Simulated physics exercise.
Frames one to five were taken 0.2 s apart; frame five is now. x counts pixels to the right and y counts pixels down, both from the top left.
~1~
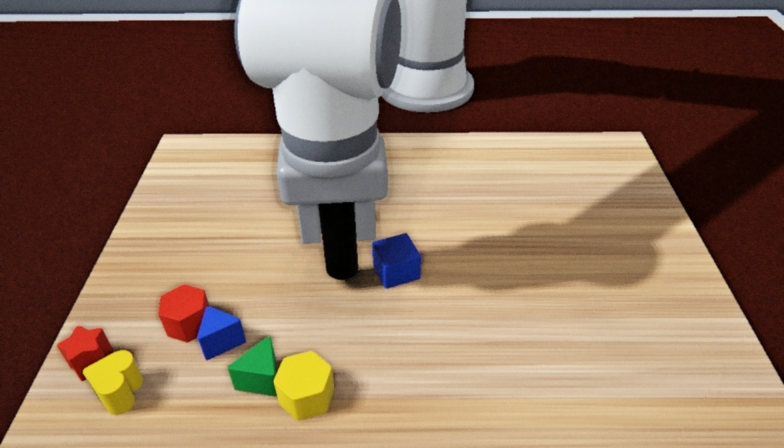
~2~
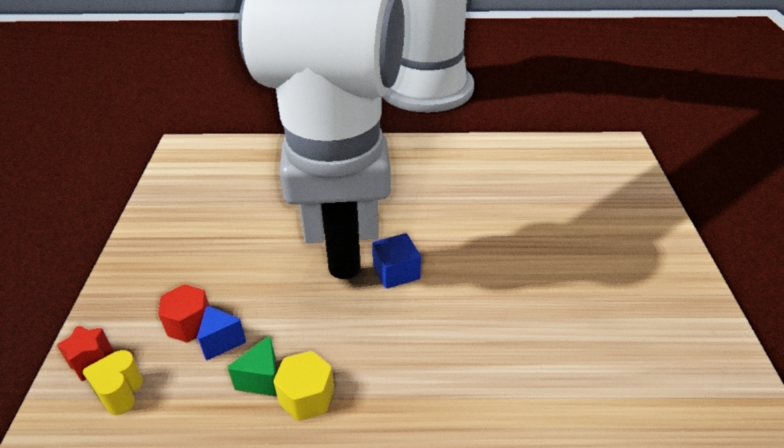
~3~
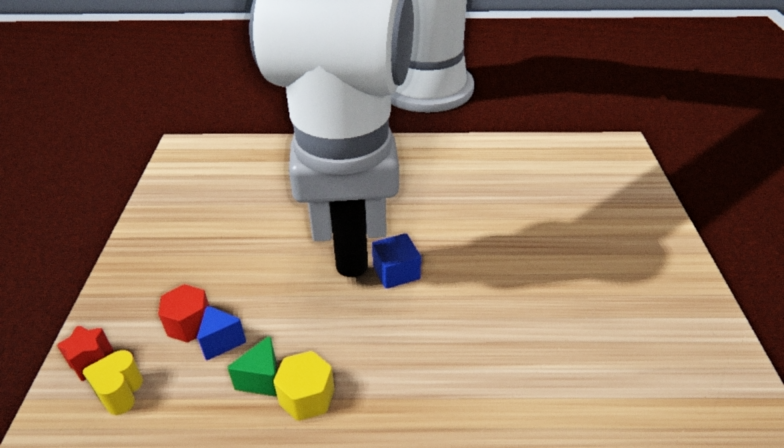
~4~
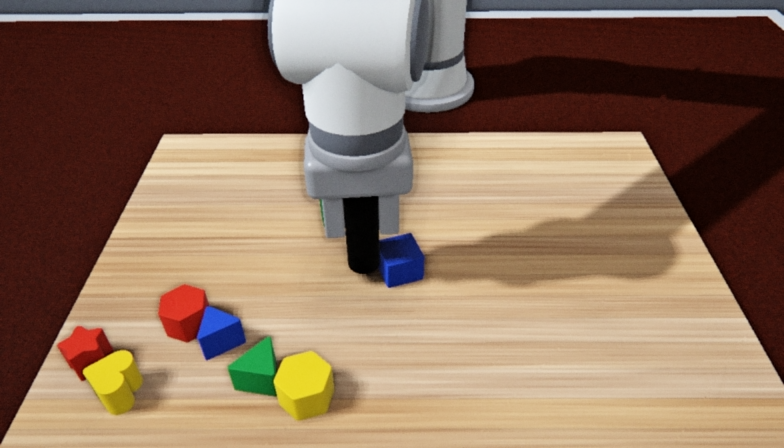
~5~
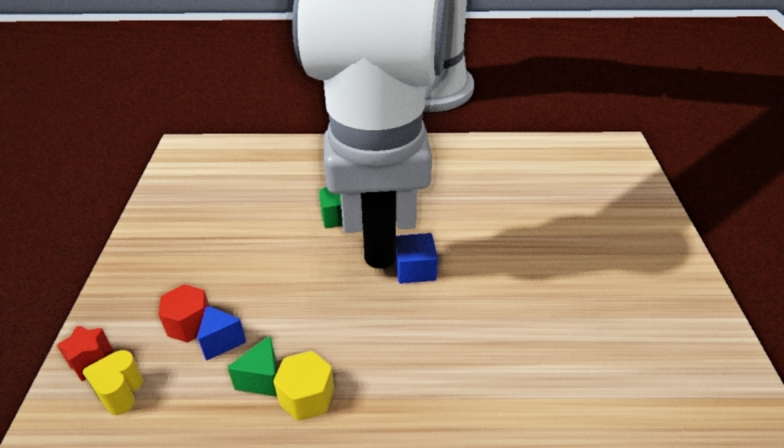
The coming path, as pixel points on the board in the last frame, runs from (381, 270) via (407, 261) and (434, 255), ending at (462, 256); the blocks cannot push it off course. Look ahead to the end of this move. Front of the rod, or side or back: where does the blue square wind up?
In front, I predict.
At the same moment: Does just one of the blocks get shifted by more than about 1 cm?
My answer is yes.
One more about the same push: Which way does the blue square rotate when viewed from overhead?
Clockwise.
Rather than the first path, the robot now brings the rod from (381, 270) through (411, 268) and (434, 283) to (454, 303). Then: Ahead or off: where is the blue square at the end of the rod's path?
It escapes to one side.
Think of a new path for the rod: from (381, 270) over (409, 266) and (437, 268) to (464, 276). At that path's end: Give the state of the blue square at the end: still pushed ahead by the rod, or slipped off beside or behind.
By the time the path ends, the blue square is still sitting right in front of the rod.
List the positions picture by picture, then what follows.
The first picture shows lower end of the rod (342, 269), tops of blocks, blue square (396, 249).
The second picture shows rod (345, 268), blocks as before.
The third picture shows rod (352, 266), blocks as before.
The fourth picture shows rod (364, 263), blue square (400, 248).
The fifth picture shows rod (380, 258), blue square (416, 246).
The first path, step by step. Halfway along, rod (421, 246); blue square (456, 243), turned 35° clockwise.
At the end, rod (464, 245); blue square (498, 248), turned 55° clockwise.
